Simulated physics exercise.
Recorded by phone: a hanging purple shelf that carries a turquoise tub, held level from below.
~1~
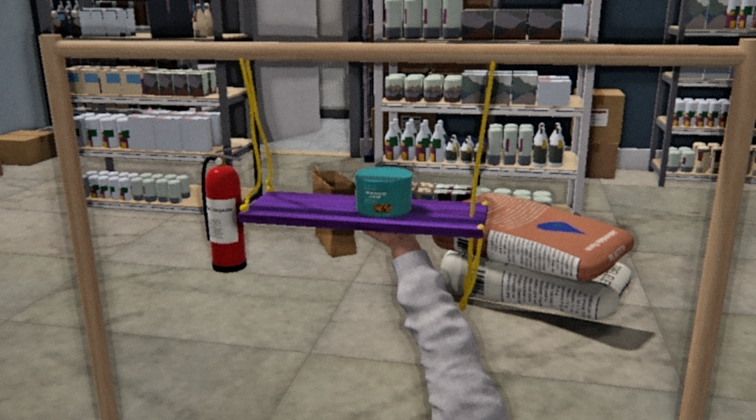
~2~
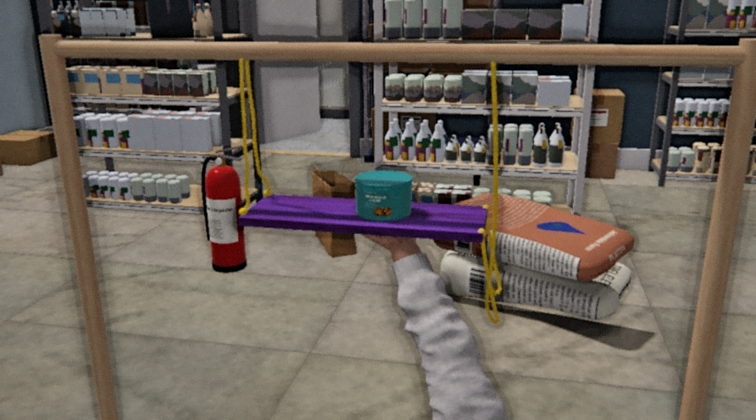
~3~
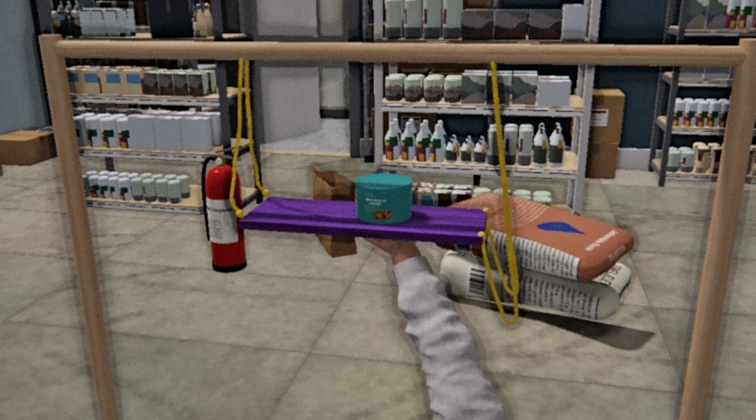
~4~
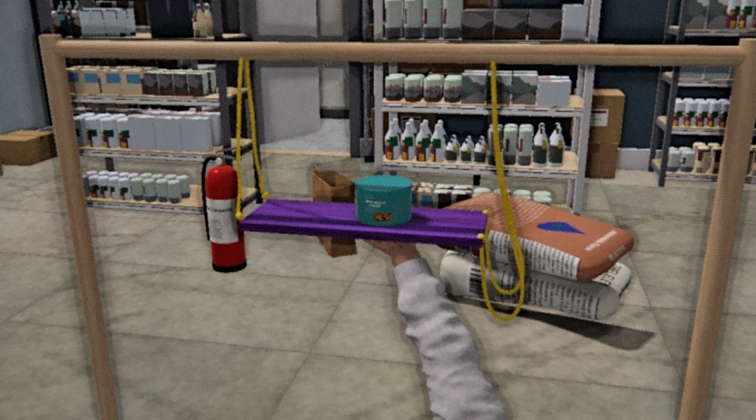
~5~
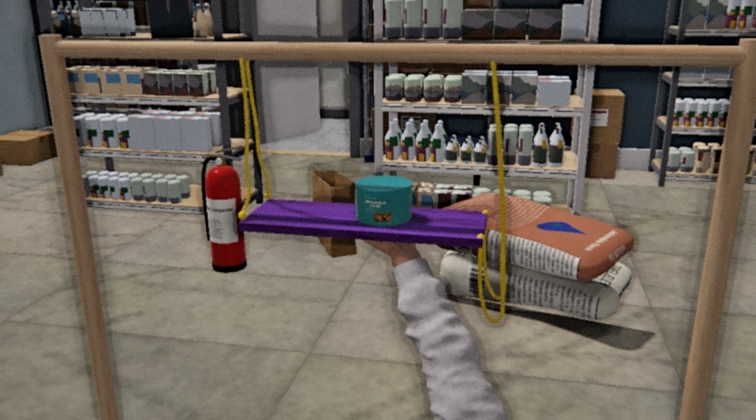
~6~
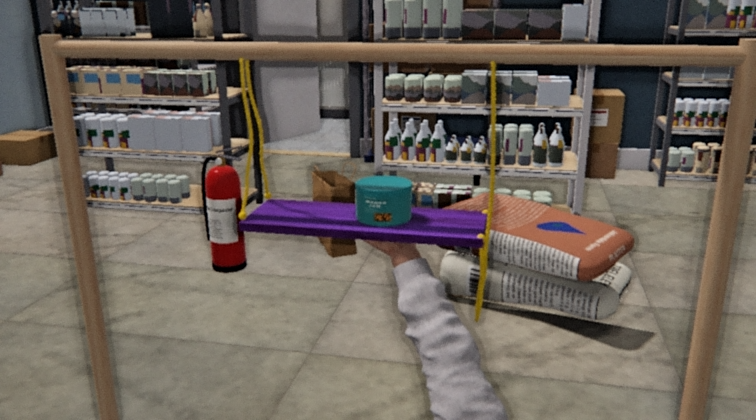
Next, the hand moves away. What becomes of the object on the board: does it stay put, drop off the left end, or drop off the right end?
Leaves by the right.
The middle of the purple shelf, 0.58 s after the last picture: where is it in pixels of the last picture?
Near pixel (264, 267).
Then, 0.58 s later than the last view, board tipped 44° down to the right; tub on the floor.
Then, 1.22 s later than the last view, board tipped 55° down to the right; tub on the floor.
Finally, board tipped 48° down to the right; tub on the floor. The turquoise tub is shed rightwards.
